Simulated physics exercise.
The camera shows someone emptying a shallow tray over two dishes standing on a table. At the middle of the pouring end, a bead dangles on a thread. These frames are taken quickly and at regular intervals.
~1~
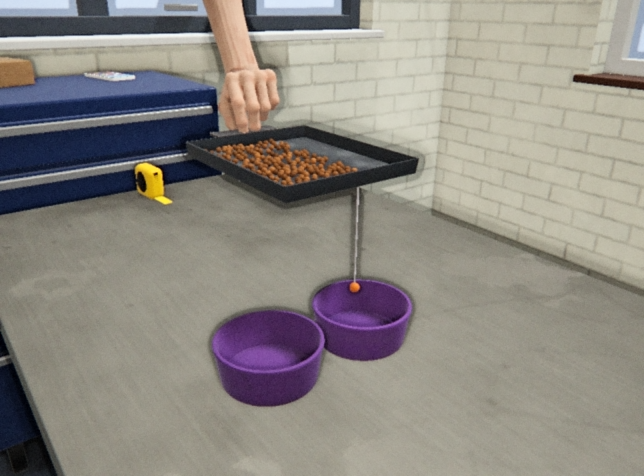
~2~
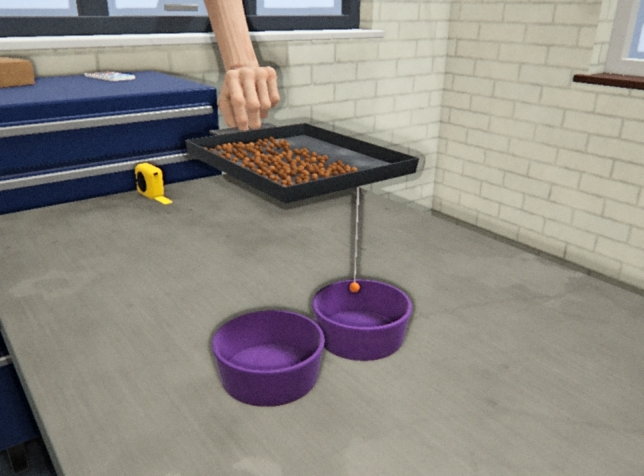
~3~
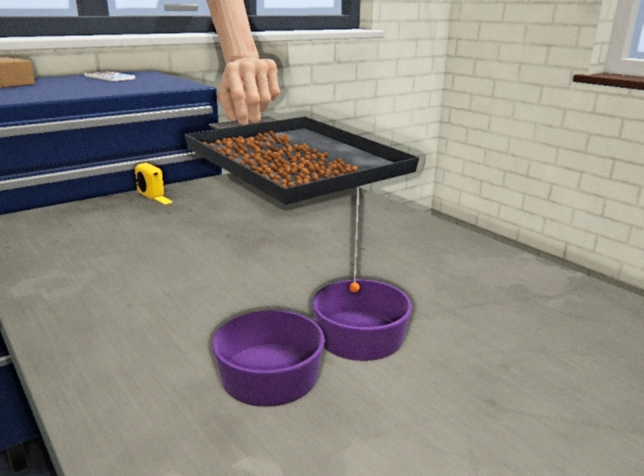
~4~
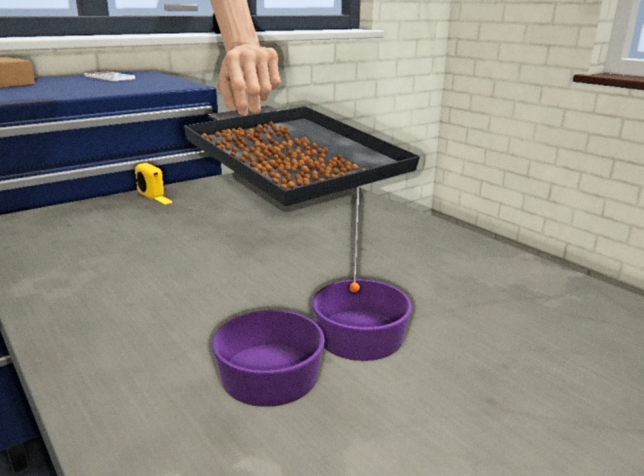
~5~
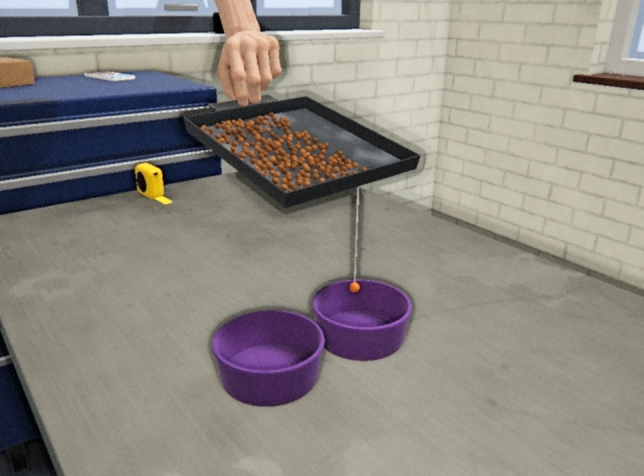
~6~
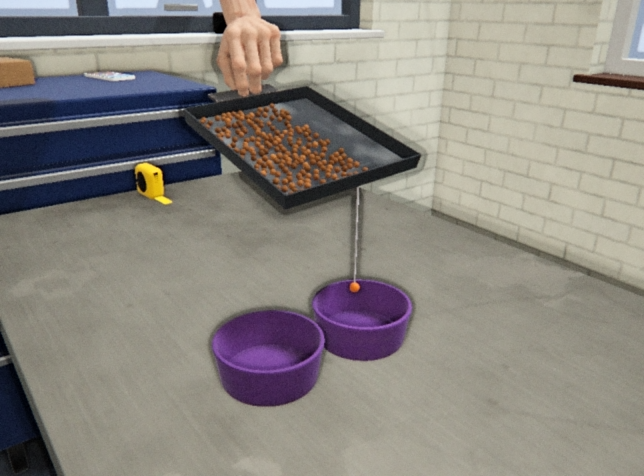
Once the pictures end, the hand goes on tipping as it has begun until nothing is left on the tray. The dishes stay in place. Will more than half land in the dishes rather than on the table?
Honestly, the catch comes out above half of the load.
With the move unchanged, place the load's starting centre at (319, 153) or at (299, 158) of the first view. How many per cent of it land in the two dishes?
Try 1: 60 %; try 2: 60 %.
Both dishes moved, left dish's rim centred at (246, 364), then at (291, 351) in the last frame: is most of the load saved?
The bulk of it and then the bulk of it.
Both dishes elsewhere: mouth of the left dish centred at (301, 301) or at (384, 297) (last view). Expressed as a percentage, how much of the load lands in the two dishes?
You'd get 10 in a hundred the first time and 0 in a hundred the second.
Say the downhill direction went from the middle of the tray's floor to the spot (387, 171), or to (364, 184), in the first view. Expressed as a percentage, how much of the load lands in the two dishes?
Somewhere close to 0 % the first time, 30 % the second.
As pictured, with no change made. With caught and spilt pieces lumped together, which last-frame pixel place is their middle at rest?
Somewhere around (289, 374) in the final view.
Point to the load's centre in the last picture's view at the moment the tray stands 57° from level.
About (301, 170).
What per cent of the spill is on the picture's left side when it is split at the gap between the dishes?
Share to the left: Near 20 per cent.
Shortly afterwards, tray tipped steeply; all but a few on the tray; only a few in the air.
Next, tray tipped right over; near two thirds on the tray; a little in the left dish; only a few outside both; near a quarter in the air.
Some moments later, tray tipped past a quarter turn; near two thirds in the left dish; a little in the right dish; near a quarter outside both.
In the end, tray tipped past a quarter turn; near two thirds in the left dish; a little in the right dish; near a quarter outside both.
